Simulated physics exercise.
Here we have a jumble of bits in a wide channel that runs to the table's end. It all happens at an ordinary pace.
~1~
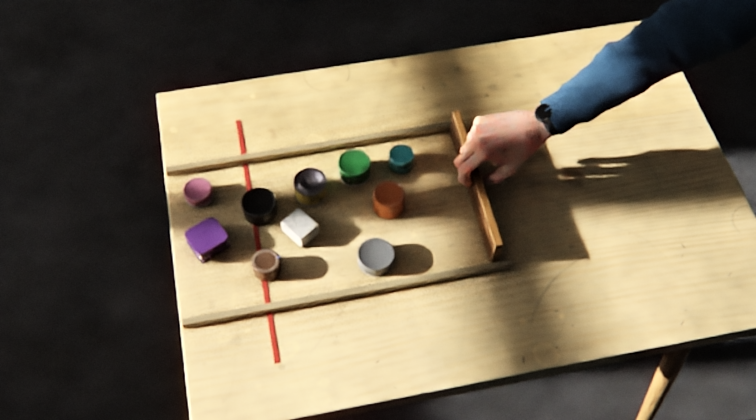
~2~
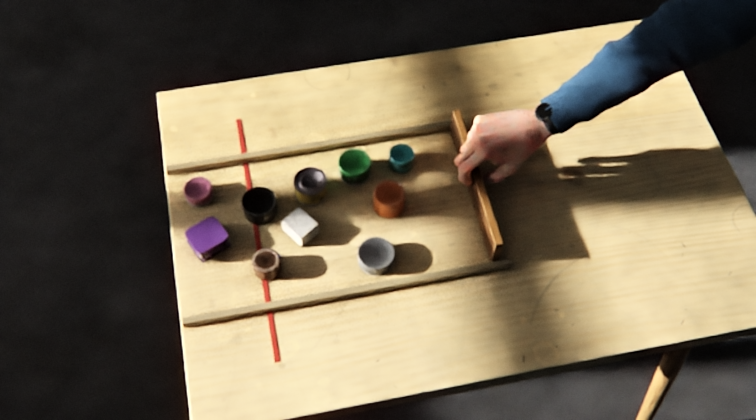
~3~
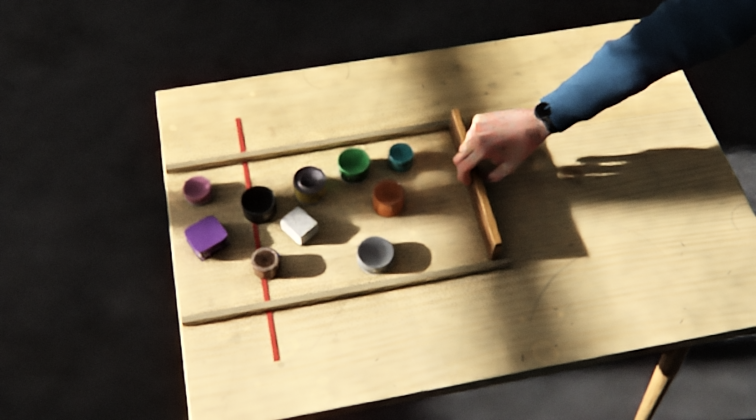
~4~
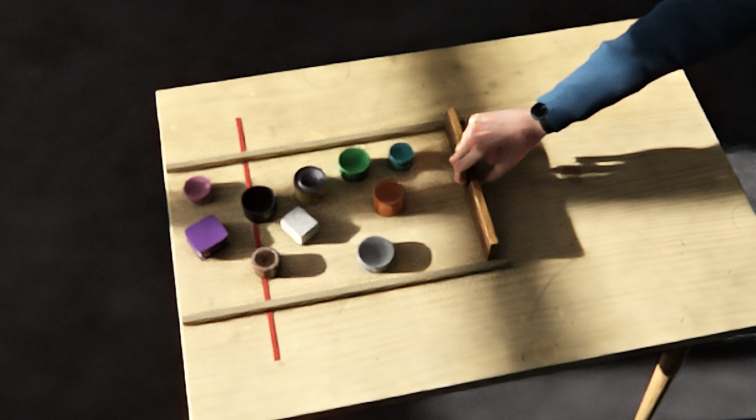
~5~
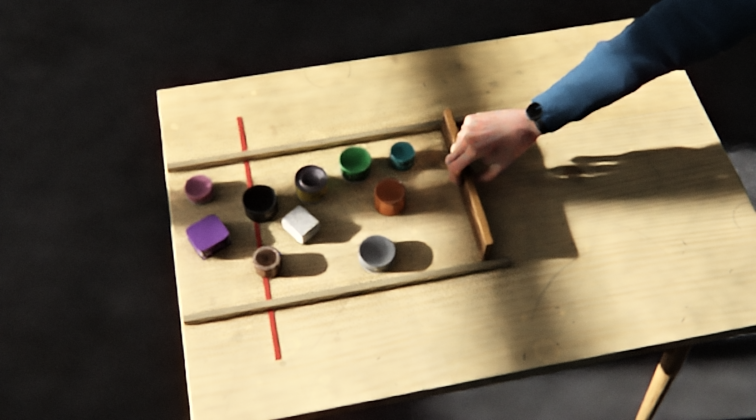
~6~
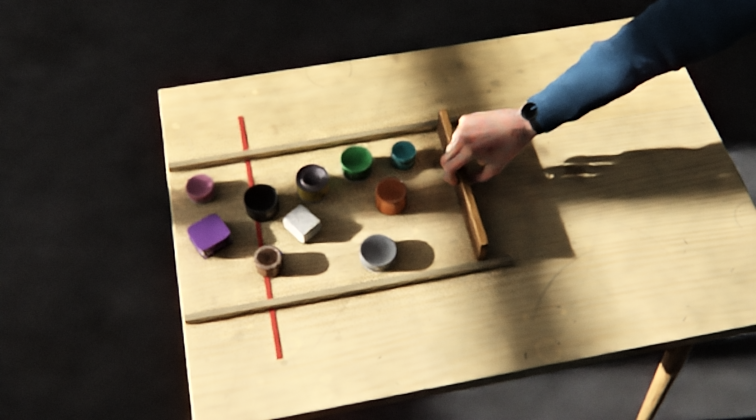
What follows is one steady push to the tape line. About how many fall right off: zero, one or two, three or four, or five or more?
As it turns out, the number that fall off is zero.
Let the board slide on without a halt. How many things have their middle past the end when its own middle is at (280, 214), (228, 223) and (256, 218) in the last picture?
It would be 0, 2 and 0.
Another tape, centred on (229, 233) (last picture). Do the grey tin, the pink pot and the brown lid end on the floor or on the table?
The grey tin survives; the pink pot tumbles off; the brown lid does not fall.
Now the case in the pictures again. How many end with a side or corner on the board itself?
It touches 4.
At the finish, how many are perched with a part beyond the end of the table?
It comes to 1.
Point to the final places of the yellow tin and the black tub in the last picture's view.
First (237, 197), then (208, 216).
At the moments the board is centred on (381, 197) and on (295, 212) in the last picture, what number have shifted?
5 and 8.
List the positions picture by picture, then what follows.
The first picture shows pink pot (198, 193); purple case (207, 240); brown lid (267, 265); board (475, 185); tape (256, 232).
The second picture shows purple case (208, 239); turquoise tub (402, 159).
The third picture shows brown lid (266, 263); black tub (259, 205).
The fourth picture shows pink pot (198, 191); green tin (354, 166).
The fifth picture shows purple case (208, 237); white block (301, 225).
The sixth picture shows pink pot (201, 189); purple case (210, 236); brown lid (269, 261); board (461, 183); tape (258, 228).
Soon after, none off yet; pink pot at rest near (201, 189); purple case at rest near (210, 236); brown lid at rest near (269, 261).
After that, none off yet; pink pot at rest near (201, 189); purple case at rest near (210, 236); brown lid displaced about its own width near (244, 265).
In the end, the number that fall off is zero.
